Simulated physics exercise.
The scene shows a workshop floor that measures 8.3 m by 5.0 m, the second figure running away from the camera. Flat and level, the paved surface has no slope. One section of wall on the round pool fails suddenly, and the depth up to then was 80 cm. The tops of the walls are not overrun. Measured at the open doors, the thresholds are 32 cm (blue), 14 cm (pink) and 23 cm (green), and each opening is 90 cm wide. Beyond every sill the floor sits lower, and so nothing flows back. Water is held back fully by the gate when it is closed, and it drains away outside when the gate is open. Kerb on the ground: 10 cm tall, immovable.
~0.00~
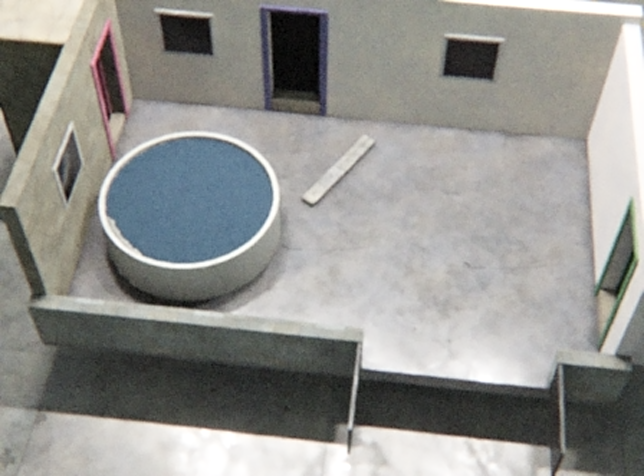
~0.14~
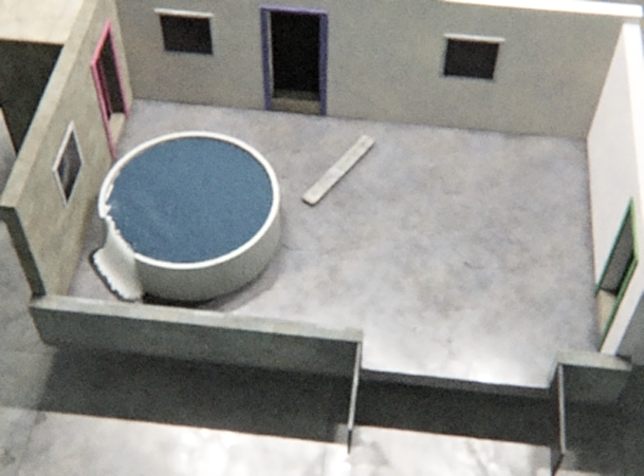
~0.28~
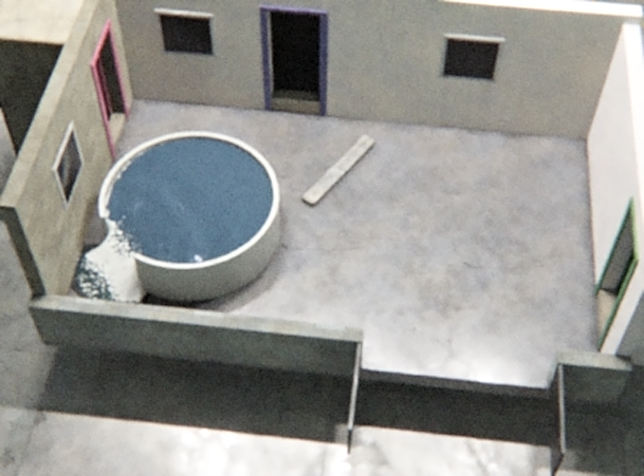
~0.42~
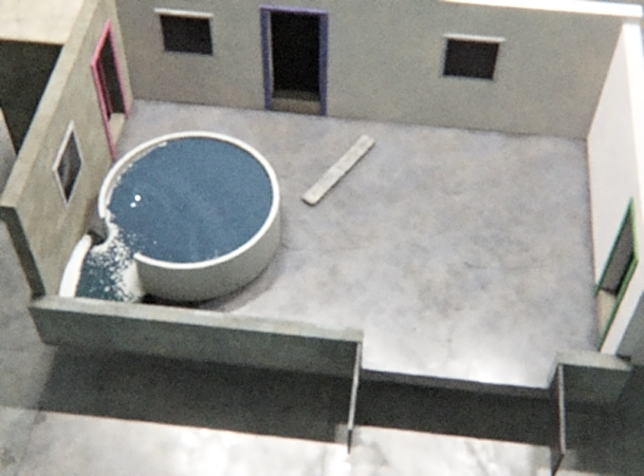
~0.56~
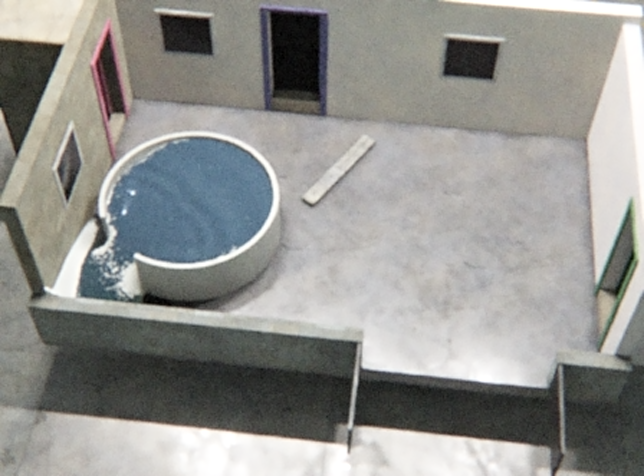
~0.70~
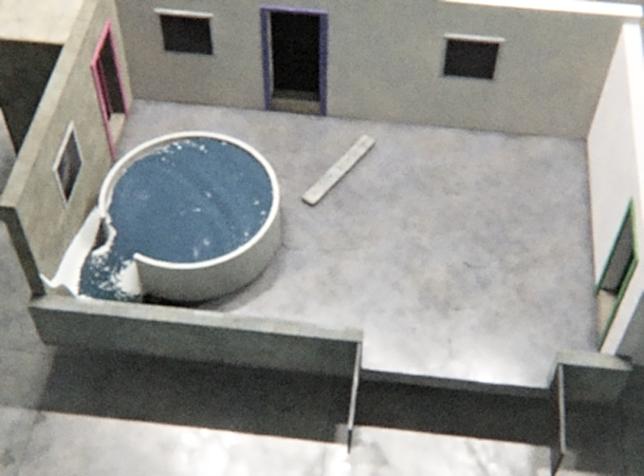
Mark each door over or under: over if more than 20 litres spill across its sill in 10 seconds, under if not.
Blue door under, pink door under, green door under.
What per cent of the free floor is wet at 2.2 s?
Wet share: About 30 %.
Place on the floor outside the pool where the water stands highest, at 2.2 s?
Pixel (68, 293), about.
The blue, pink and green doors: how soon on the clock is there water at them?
Blue: 3.0 s; pink: 1.3 s; green: 3.2 s.
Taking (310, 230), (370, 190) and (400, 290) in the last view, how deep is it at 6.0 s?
In that order: 2, 3 and 4 cm.
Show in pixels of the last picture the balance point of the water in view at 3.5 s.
Around (212, 247) in the last picture.
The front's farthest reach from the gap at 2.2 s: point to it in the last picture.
I'd put it close to (407, 349).
After 1.4 s water covers 10 % of the floor and is deepest (74 cm) near (59, 321); blue door not reached, pink door 1 cm at the sill, 0 L in, green door not reached.
After 2.2 s water covers 30 % of the floor and is deepest (63 cm) near (68, 293); blue door not reached, pink door 8 cm at the sill, 0 L in, green door not reached.
After 3.5 s water covers 60 % of the floor and is deepest (44 cm) near (82, 285); blue door 4 cm at the sill, 0 L in, pink door 8 cm at the sill, 0 L in, green door 28 cm at the sill, 0 L in.
After 6.0 s water covers 95 % of the floor and is deepest (34 cm) near (59, 321); blue door 5 cm at the sill, 0 L in, pink door 6 cm at the sill, 0 L in, green door 14 cm at the sill, 2 L in.
After 10.0 s water covers 95 % of the floor and is deepest (22 cm) near (62, 312); blue door 6 cm at the sill, 0 L in, pink door 4 cm at the sill, 0 L in, green door 14 cm at the sill, 2 L in.
